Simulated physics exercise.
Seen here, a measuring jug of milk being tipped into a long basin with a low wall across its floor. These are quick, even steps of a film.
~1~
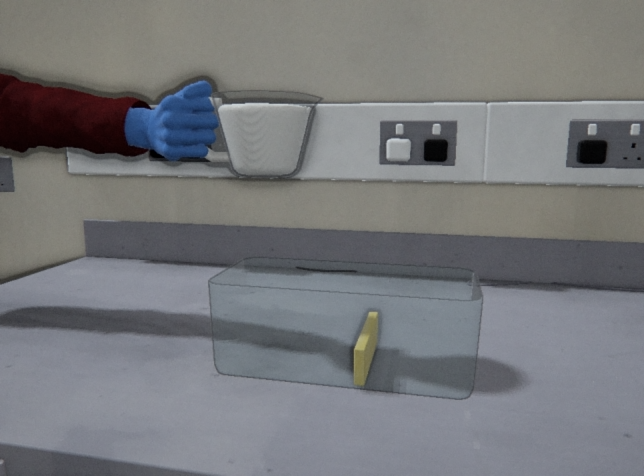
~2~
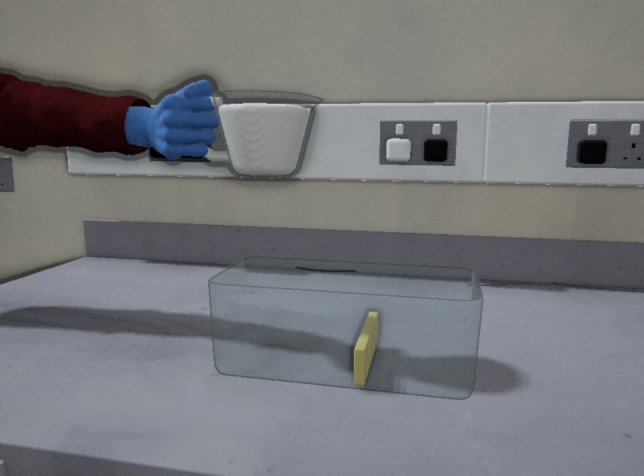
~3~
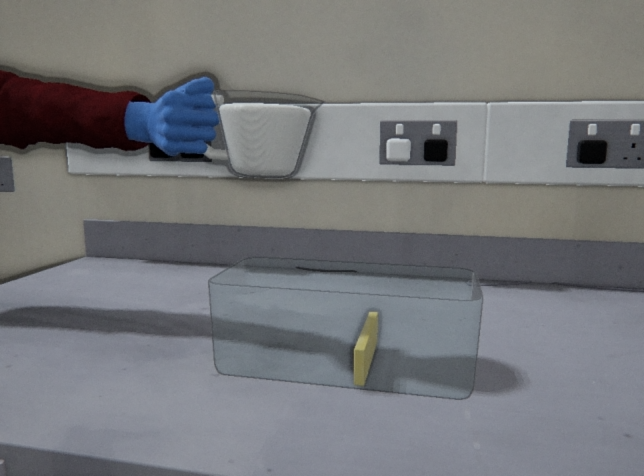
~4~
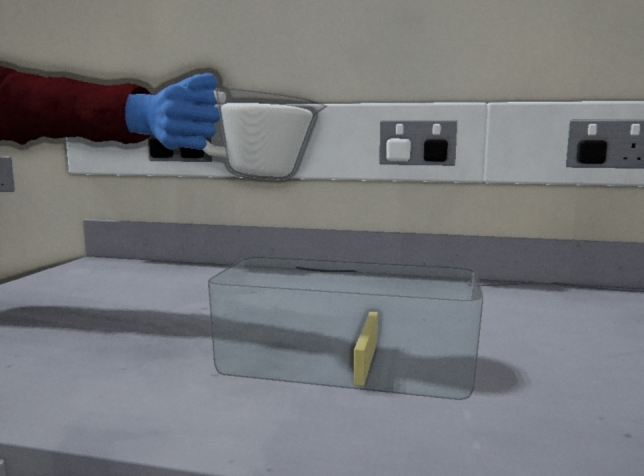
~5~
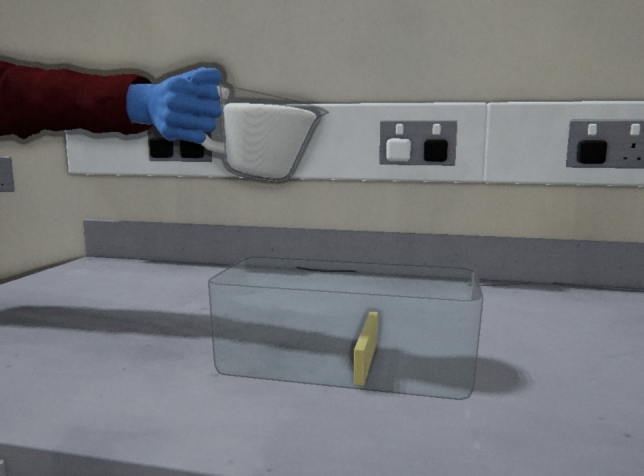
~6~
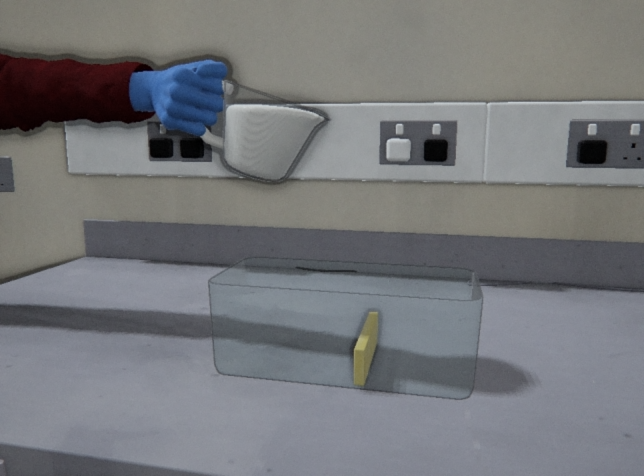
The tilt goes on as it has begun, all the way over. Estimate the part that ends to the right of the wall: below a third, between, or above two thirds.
The share right of the wall is between a third and two thirds.
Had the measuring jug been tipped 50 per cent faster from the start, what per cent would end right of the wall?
Some 35 per cent.
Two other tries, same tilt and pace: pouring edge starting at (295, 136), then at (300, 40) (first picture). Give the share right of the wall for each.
About 5 and 30 per cent.
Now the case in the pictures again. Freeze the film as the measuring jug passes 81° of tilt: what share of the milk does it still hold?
It comes to 50 per cent or so.
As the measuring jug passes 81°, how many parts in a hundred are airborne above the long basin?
Near 35 %.
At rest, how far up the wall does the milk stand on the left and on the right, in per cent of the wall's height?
Some 20 per cent left and 40 right.
A moment on, the measuring jug is tipped on its side and 50 per cent is still to pour, 1 is left of the wall and 12 right of it.
Next, the measuring jug is tipped right over and 5 per cent is still to pour, 32 is left of the wall and 49 right of it.
Then the measuring jug is tipped right over and 0 per cent is still to pour, 49 is left of the wall and 49 right of it.
Later the measuring jug is tipped right over and 0 per cent is still to pour, 49 is left of the wall and 49 right of it.
At rest 49 per cent lies left of the wall, 49 right of it and 2 outside.
